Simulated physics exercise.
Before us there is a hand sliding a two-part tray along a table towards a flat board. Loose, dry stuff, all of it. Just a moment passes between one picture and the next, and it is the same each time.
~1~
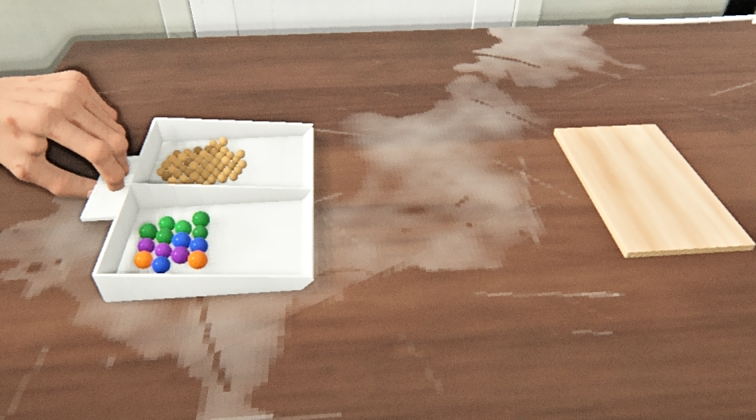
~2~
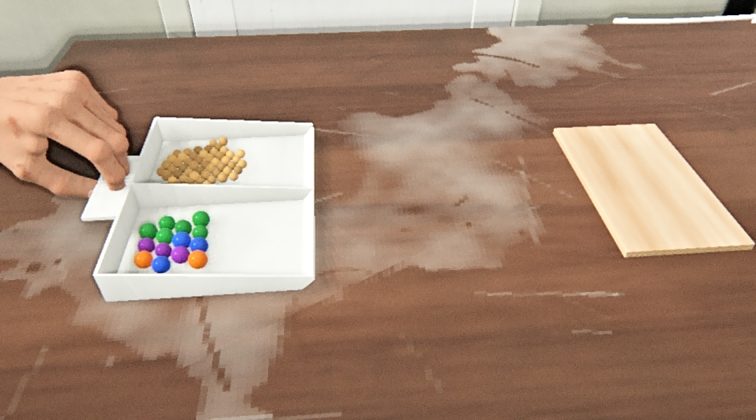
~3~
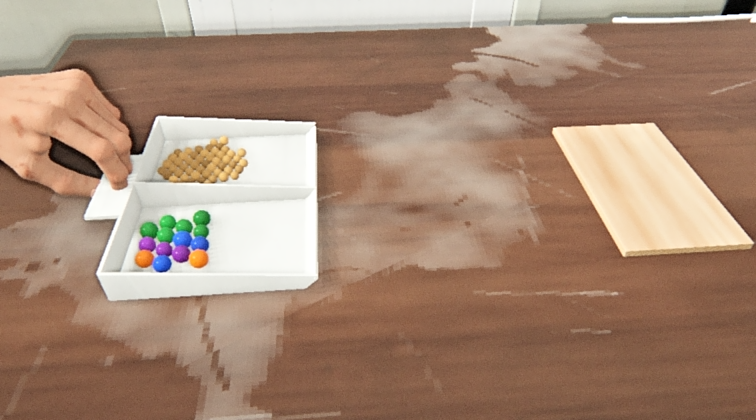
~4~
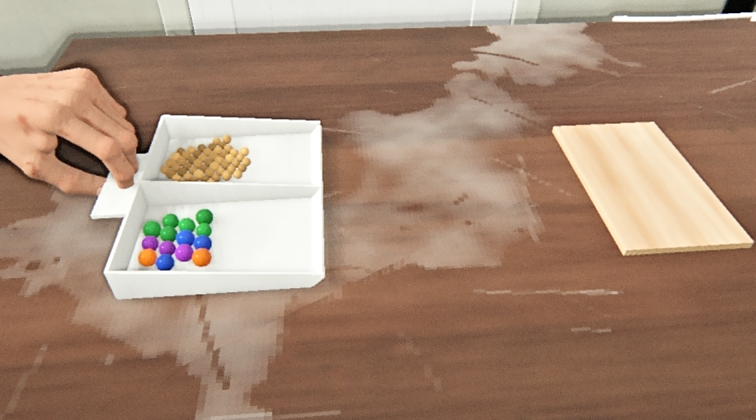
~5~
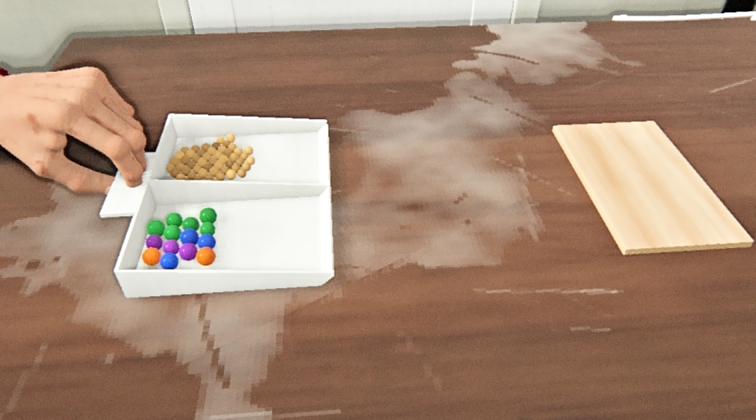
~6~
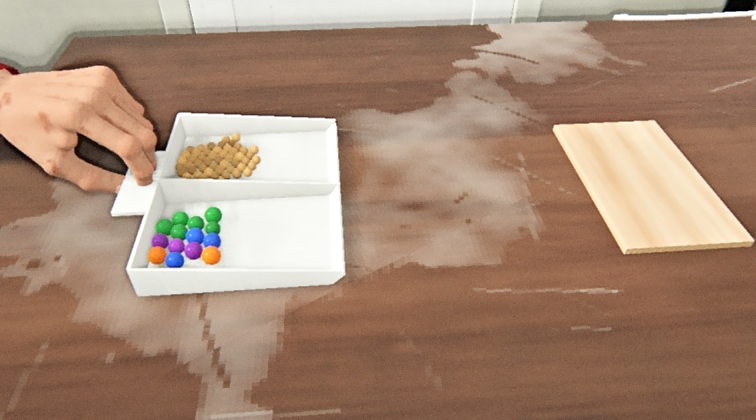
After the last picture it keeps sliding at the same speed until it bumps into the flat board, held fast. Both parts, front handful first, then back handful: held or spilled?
Front handful: Held; back handful: Held.
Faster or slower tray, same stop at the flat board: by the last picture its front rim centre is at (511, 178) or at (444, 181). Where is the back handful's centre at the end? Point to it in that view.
About (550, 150), then about (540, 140).
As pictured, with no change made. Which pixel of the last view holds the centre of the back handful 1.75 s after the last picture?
Its centre should sit roughly at (473, 150).
Then, 0.72 s on from there, tray still sliding, front rim near (457, 181); front handful all inside; back handful all inside.
Then, 1.54 s on from there, tray stopped at the flat board; front handful all inside; back handful all inside.
In the end, tray stopped at the flat board; front handful all inside, moved towards the front rim; back handful all inside, moved towards the front rim.
